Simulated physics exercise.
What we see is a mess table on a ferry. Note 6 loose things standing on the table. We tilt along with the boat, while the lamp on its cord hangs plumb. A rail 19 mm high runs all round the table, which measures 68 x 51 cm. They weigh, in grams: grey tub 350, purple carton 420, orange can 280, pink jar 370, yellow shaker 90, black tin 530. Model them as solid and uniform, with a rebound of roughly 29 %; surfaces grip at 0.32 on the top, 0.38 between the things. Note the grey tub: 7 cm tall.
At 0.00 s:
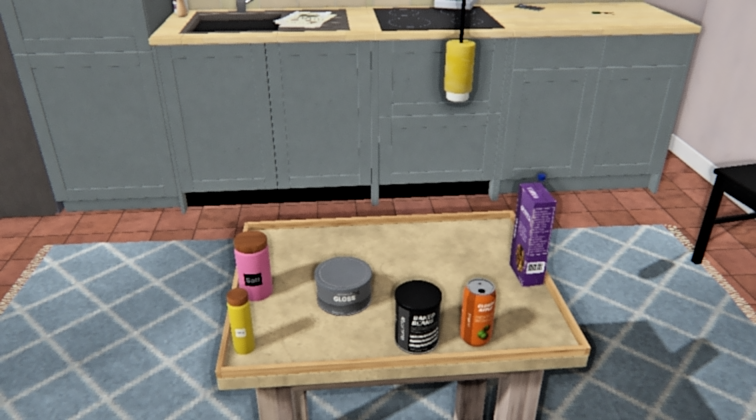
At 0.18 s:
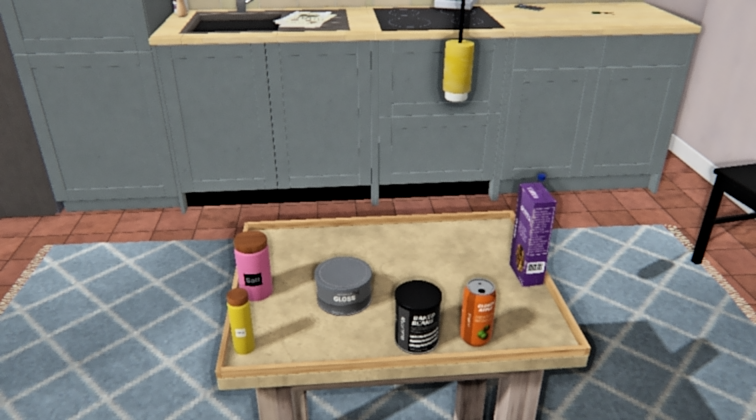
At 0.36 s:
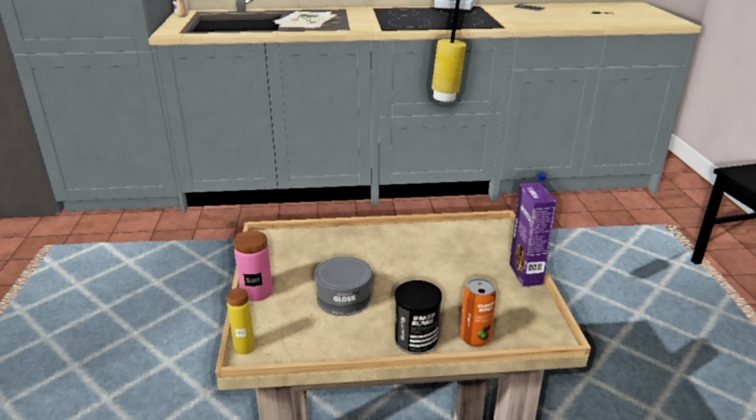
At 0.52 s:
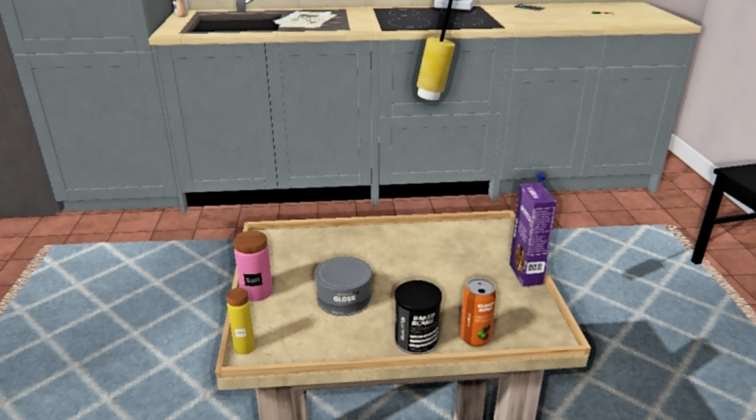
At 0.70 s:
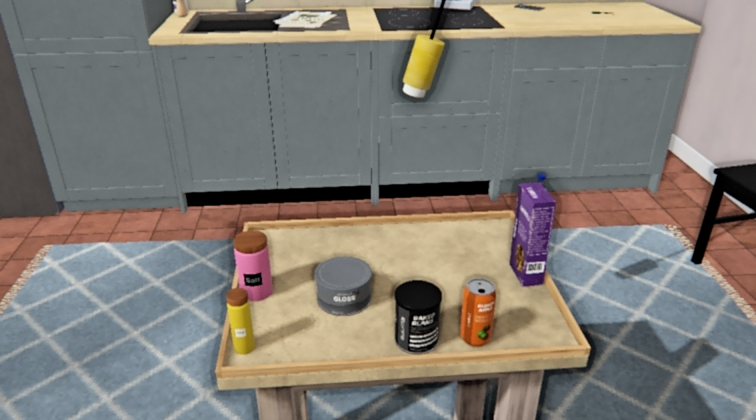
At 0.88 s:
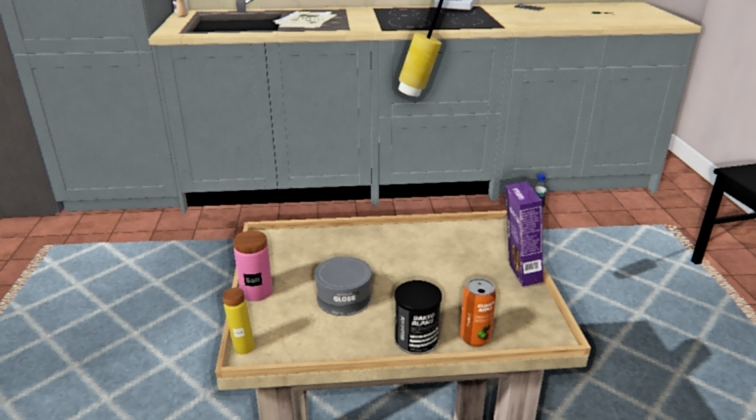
In a kitchen-like room on a ferry, a grey tub, black tin, orange can, pink jar, yellow shaker and purple carton stand on a railed table beneath a hanging yellow lamp. The lamp, at first straight, swings steadily leftward; then the carton rocks leftward off its seat while the grey tub stays put.
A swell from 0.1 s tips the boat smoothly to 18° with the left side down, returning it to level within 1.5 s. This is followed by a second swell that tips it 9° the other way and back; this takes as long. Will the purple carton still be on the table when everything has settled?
Yes.
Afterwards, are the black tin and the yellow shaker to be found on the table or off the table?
The black tin is kept in bounds, the yellow shaker is not kept in bounds.
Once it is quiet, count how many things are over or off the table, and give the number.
Total: 2.
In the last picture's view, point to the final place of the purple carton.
In the end it sits at around (434, 273).
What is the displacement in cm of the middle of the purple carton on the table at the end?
Displacement: Approx. 23 cm.
By 1.08 s, floor tilted 14°, left side down; purple carton rocked 56° off its seat near (485, 249); yellow shaker rocked 29° off its seat.
By 1.28 s, floor tilted 7°, left side down; yellow shaker now off the table; purple carton on its side near (440, 272).
By 1.48 s, floor tilted 1°, left side down; purple carton on its side near (433, 273).
By 1.68 s, boat level; purple carton on its side near (433, 273).
When it is over (3.6 s), off the table, yellow shaker; lying over on the table, purple carton; the other 4 within 5 cm of the start. In the last view, purple carton near (434, 273).
